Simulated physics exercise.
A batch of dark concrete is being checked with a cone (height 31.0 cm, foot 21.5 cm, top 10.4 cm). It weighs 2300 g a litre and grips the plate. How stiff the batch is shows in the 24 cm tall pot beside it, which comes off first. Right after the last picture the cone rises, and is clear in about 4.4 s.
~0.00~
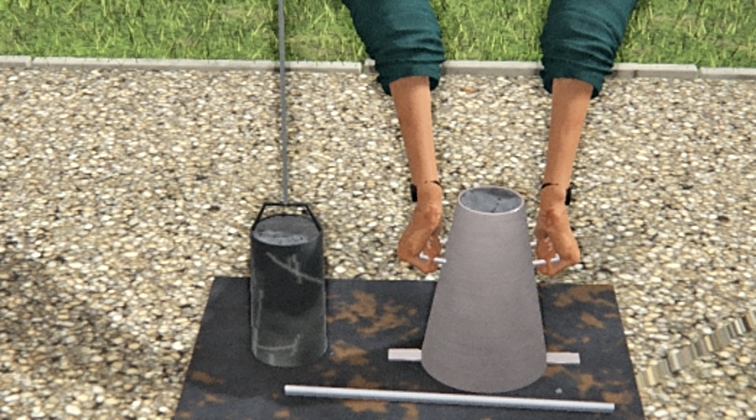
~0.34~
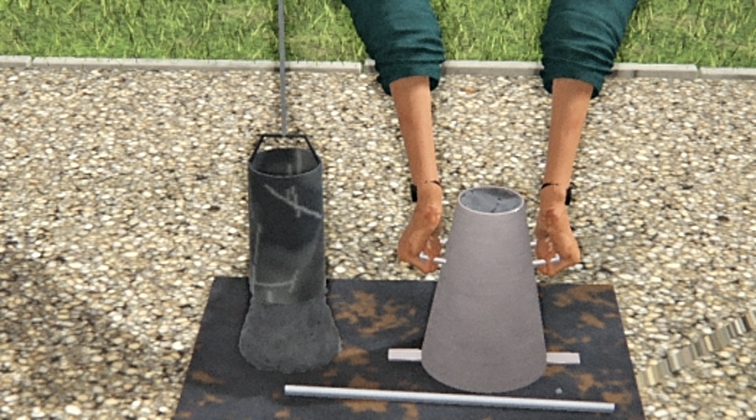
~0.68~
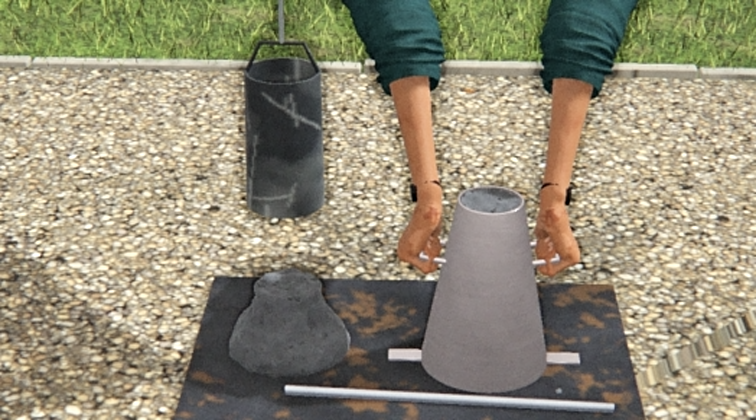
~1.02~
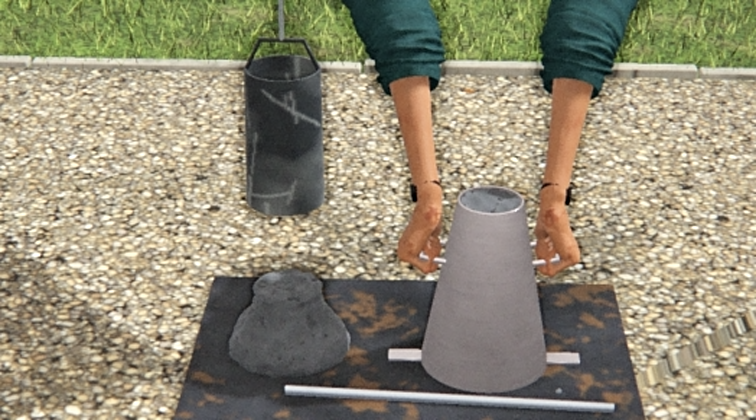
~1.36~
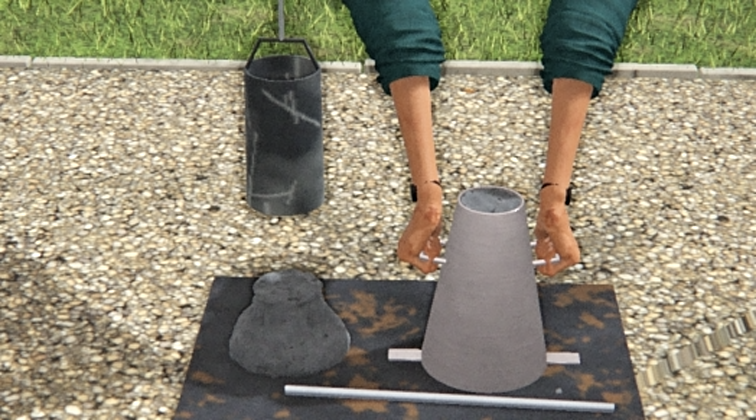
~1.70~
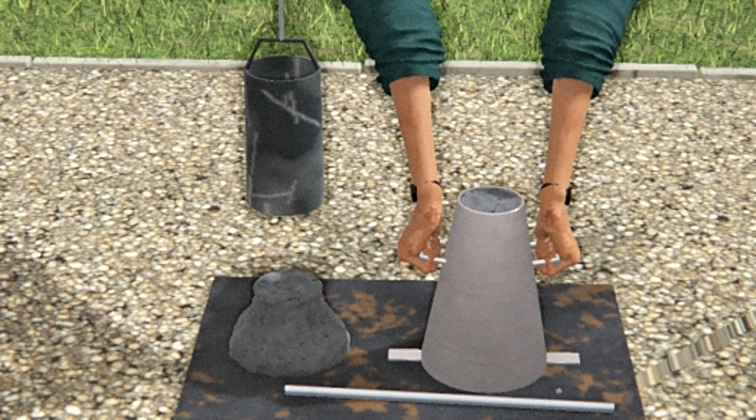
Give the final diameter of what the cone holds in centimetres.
It comes to near 31 cm.
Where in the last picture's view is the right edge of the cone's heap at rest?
Around (571, 367).
By 2.8 s, the cone is up 7.2 cm; the dark concrete has come down 9.6 cm to 21 cm and is 28 cm wide.
By 3.9 s, the cone is up 19 cm; the dark concrete has come down 12 cm to 19 cm and is 30 cm wide.
By 5.0 s, the cone is up 31 cm; the dark concrete has come down 13 cm to 18 cm and is 30 cm wide.
By 6.3 s, the cone is clear; the dark concrete has come down 13 cm to 18 cm and is 31 cm wide.
By 6.8 s, at rest, the cone is clear; the dark concrete has come down 13 cm to 18 cm and is 31 cm wide.
